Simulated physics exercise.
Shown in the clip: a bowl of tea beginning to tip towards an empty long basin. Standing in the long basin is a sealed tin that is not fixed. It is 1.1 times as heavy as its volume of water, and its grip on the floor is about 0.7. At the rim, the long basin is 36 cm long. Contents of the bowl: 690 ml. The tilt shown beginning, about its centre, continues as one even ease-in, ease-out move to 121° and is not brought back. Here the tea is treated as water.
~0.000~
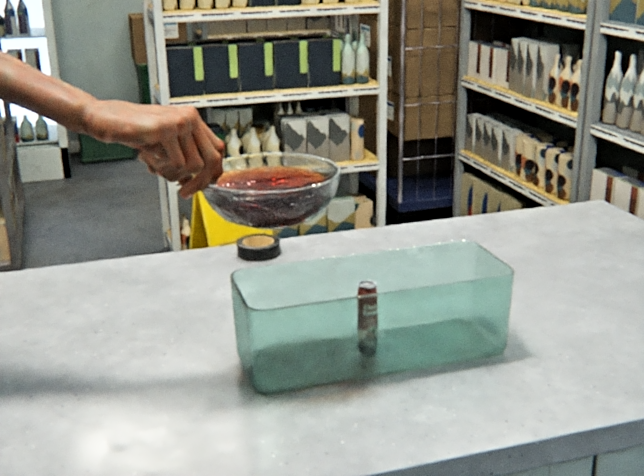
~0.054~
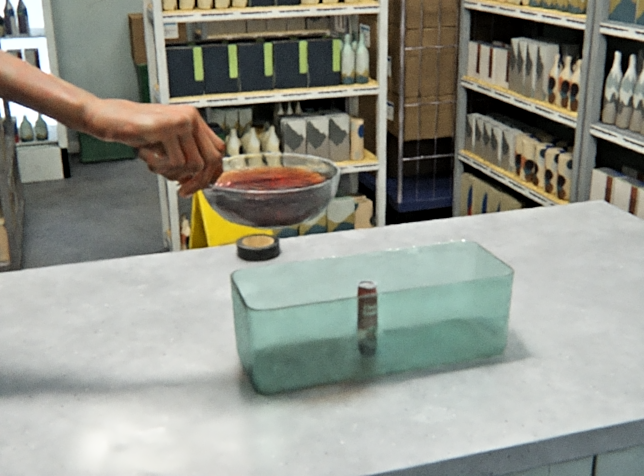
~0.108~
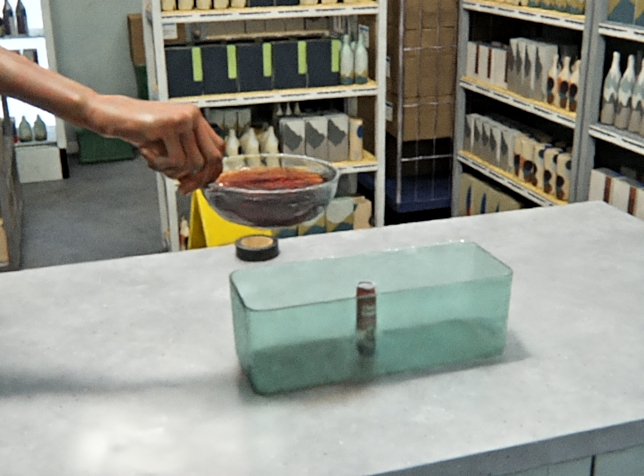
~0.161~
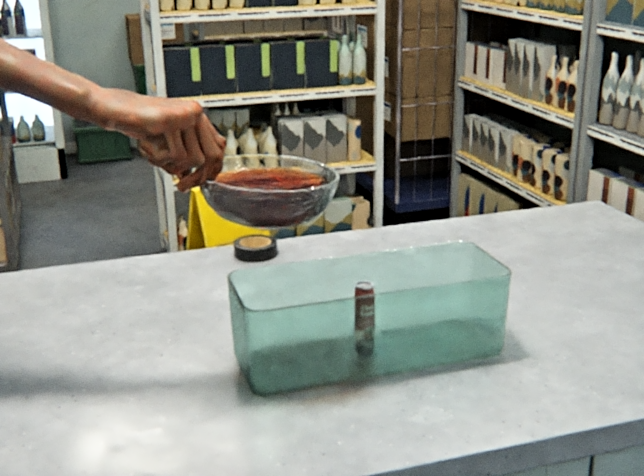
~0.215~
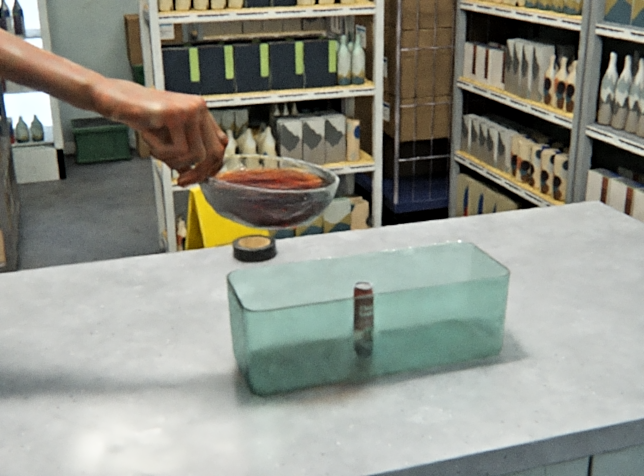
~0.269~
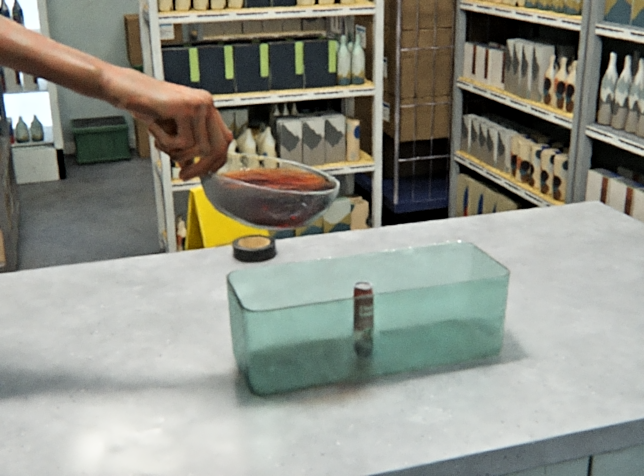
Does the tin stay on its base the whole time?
It rides it out.
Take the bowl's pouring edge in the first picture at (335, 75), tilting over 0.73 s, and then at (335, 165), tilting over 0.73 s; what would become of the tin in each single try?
Trial 1 - tin stays standing; trial 2 - tin tips.
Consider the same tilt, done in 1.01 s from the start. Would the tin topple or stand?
In that case the tin does not tip.
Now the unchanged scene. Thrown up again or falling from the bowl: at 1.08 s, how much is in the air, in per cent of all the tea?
Airborne fraction: Approx. 0 %.
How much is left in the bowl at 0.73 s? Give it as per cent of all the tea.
Still held: Roughly 24 % of the total.
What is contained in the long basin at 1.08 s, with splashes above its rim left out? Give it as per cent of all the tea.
Roughly 100 per cent.
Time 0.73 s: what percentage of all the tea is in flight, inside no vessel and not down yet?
It comes to roughly 32 per cent.
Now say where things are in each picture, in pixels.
In the first picture, it leans 0°; its right rim is at (336, 166); the tea meets the walls at (204, 189) and (331, 175); the long basin's rim runs from (239, 292) to (494, 257); the tin's top is at (367, 287).
In the second picture, it leans 1°; its right rim is at (336, 167); the tea meets the walls at (204, 189) and (331, 176).
In the third picture, it leans 2°; its right rim is at (335, 169); the tea meets the walls at (203, 189) and (330, 178).
In the fourth picture, it leans 4°; its right rim is at (335, 172); the tea meets the walls at (203, 188) and (329, 179).
In the fifth picture, it leans 8°; its right rim is at (334, 176); the tea meets the walls at (203, 187) and (329, 180).
In the sixth picture, it leans 12°; its right rim is at (335, 181); the tea meets the walls at (205, 187) and (331, 180).
After 0.73 s the tilt is 71° and 23 per cent is still to pour; the tin stands where it began.
After 1.08 s the tilt is 111° and 0 per cent is still to pour; the tin stands where it began.
After 1.43 s the tilt is 121° and 0 per cent is still to pour; the tin stands where it began.
After 1.82 s the tilt is 121° and 0 per cent is still to pour; the tin stands where it began.
In the end the tin stands where it began.
